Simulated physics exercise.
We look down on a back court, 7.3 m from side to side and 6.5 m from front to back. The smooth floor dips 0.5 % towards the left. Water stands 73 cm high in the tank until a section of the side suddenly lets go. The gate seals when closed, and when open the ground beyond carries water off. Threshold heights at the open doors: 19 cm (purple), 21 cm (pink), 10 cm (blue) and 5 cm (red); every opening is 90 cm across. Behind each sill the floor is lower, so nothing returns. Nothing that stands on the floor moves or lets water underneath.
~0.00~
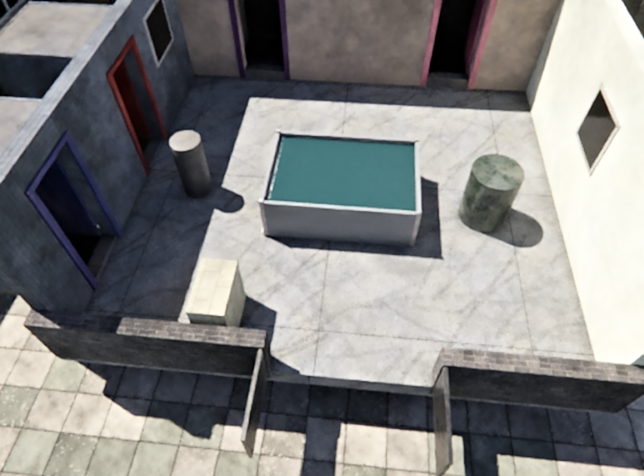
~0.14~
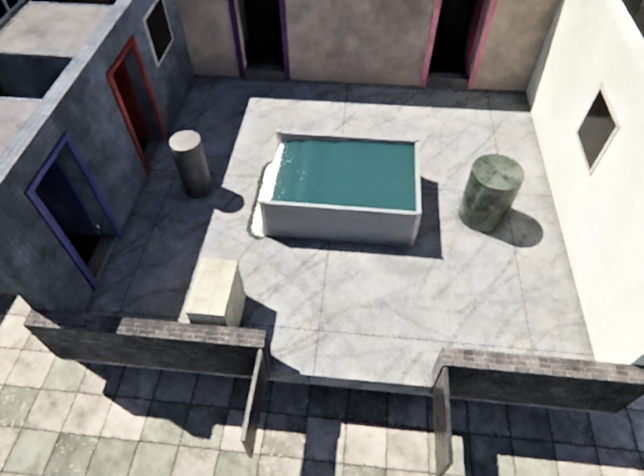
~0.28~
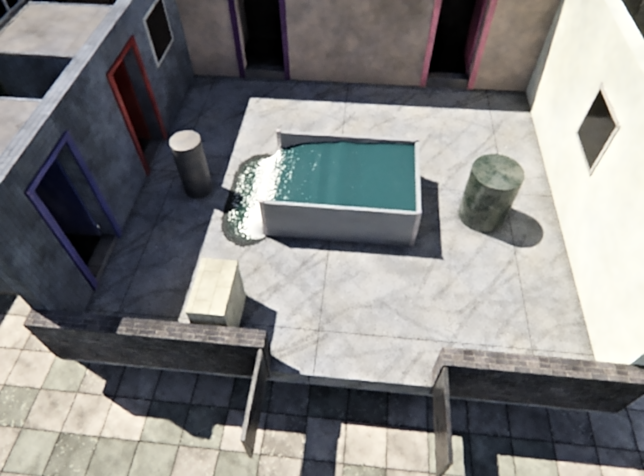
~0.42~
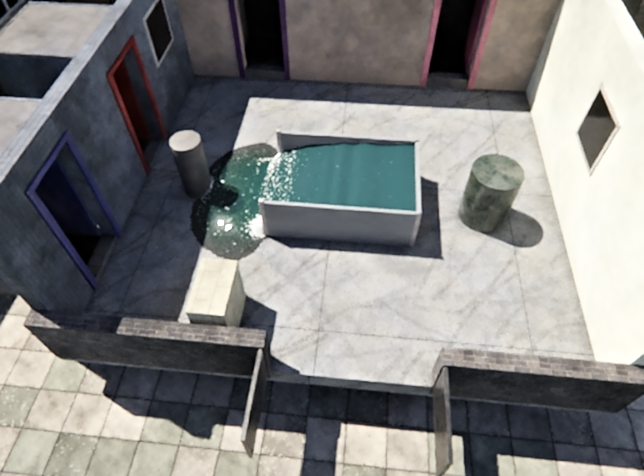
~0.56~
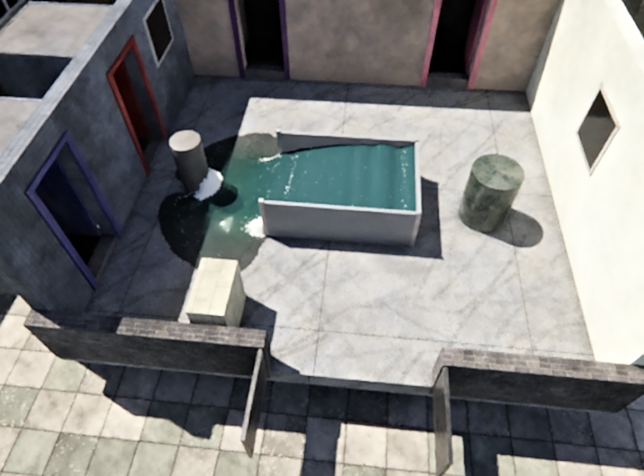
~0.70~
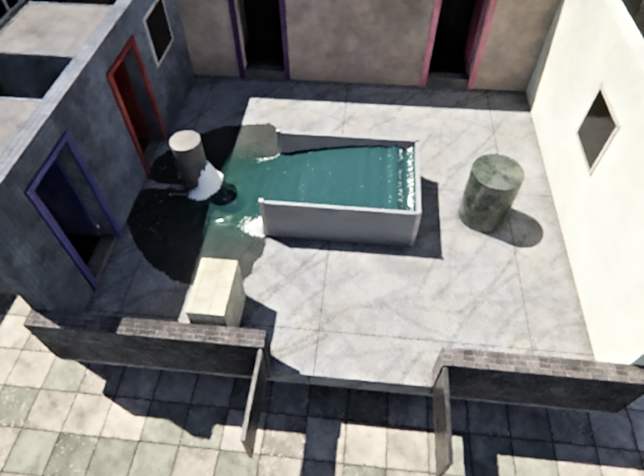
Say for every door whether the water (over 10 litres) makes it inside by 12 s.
Door by door: At the purple door it keeps below the limit; at the pink door it keeps below the limit; at the blue door it exceeds the limit; at the red door it goes over the limit.
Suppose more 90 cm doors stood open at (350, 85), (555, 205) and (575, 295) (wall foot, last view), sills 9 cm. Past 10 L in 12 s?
In turn: Below, under, below.
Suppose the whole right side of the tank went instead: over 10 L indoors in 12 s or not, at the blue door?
Against that limit: Blue not over.
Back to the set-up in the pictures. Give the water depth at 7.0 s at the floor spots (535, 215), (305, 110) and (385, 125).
About 0, 6 and 3 cm.
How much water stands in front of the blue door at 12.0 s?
Some 6.0 cm.
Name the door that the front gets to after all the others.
The pink one.
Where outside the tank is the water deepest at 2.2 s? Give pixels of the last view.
Around (74, 336).
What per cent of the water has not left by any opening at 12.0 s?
About 78 per cent.
After 1.4 s water covers 25 % of the floor and is deepest (47 cm) near (222, 189); purple door not reached, pink door not reached, blue door 24 cm at the sill, 9 L in, red door 12 cm at the sill, 56 L in.
After 2.2 s water covers 30 % of the floor and is deepest (52 cm) near (74, 336); purple door not reached, pink door not reached, blue door 27 cm at the sill, 80 L in, red door 21 cm at the sill, 154 L in.
After 3.5 s water covers 40 % of the floor and is deepest (36 cm) near (187, 335); purple door 13 cm at the sill, 0 L in, pink door not reached, blue door 20 cm at the sill, 163 L in, red door 13 cm at the sill, 272 L in.
After 7.0 s water covers 80 % of the floor and is deepest (17 cm) near (194, 76); purple door 12 cm at the sill, 0 L in, pink door 3 cm at the sill, 0 L in, blue door 9 cm at the sill, 228 L in, red door 7 cm at the sill, 334 L in.
After 12.0 s water covers 100 % of the floor and is deepest (10 cm) near (222, 189); purple door 5 cm at the sill, 0 L in, pink door 5 cm at the sill, 0 L in, blue door 6 cm at the sill, 229 L in, red door 7 cm at the sill, 352 L in.
